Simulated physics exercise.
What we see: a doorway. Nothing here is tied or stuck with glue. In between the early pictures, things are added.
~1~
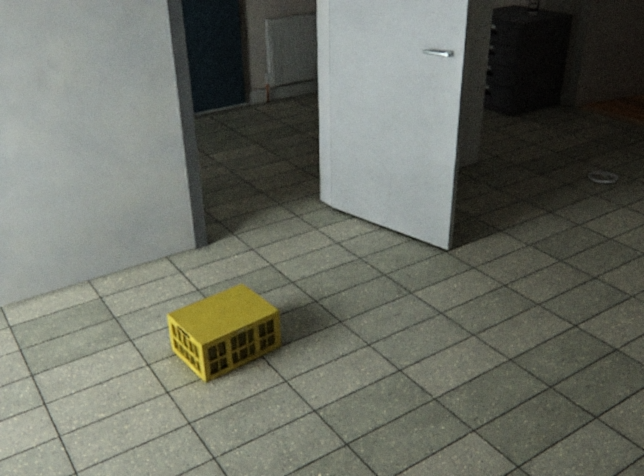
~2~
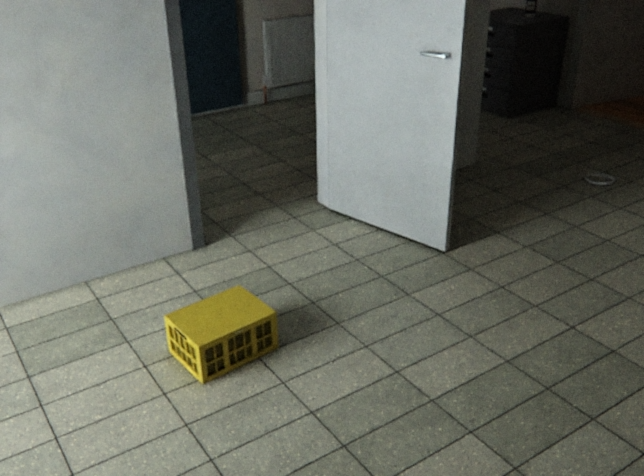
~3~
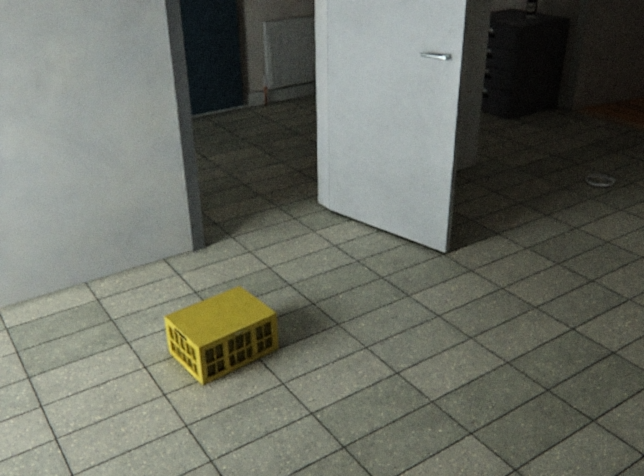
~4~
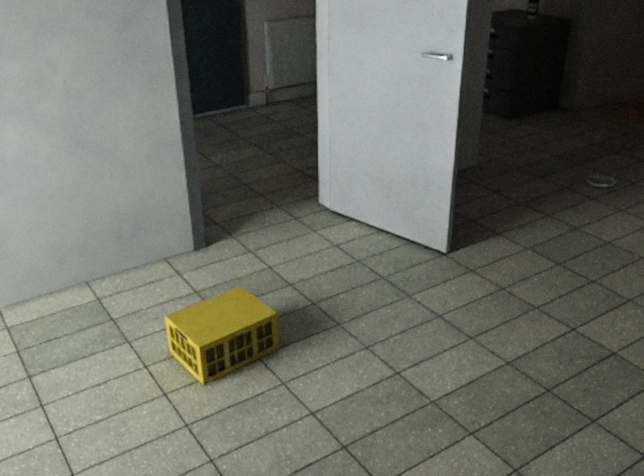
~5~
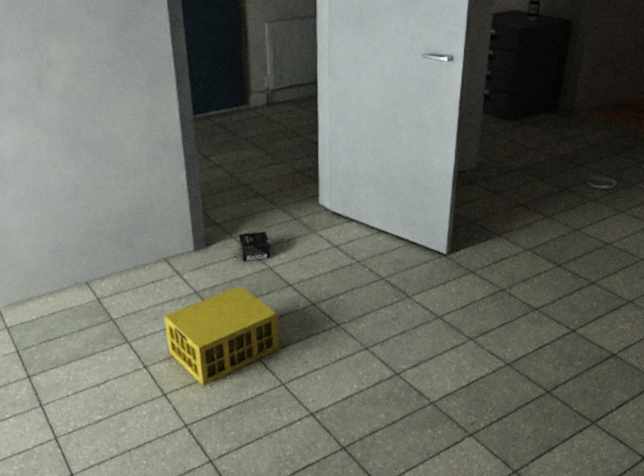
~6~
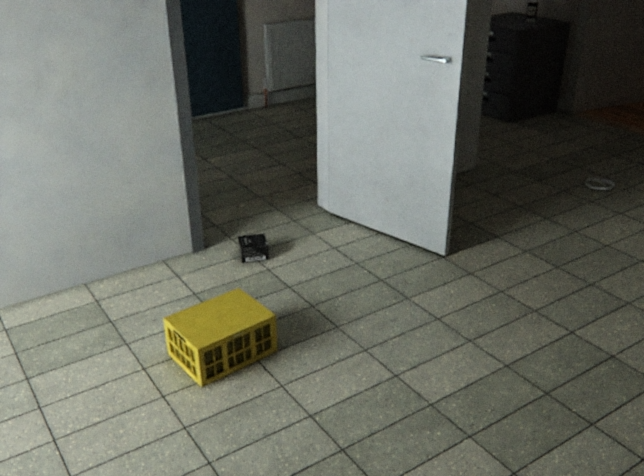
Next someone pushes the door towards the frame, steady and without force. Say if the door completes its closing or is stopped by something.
It finishes its swing.
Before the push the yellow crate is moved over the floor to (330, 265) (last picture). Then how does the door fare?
It is held back then.
Then, 0.70 s after the last picture, open by 76°.
Then, 1.30 s after the last picture, open by 32°.
Then, 1.50 s after the last picture, open by 17°; black box slid about its own width near (234, 242).
Then, 1.70 s after the last picture, open by 2°; black box slid well along near (213, 234).
At rest, open by 0°; moved from the start, black box; yellow crate in place. Seen from the same camera at the end, black box near (203, 227).
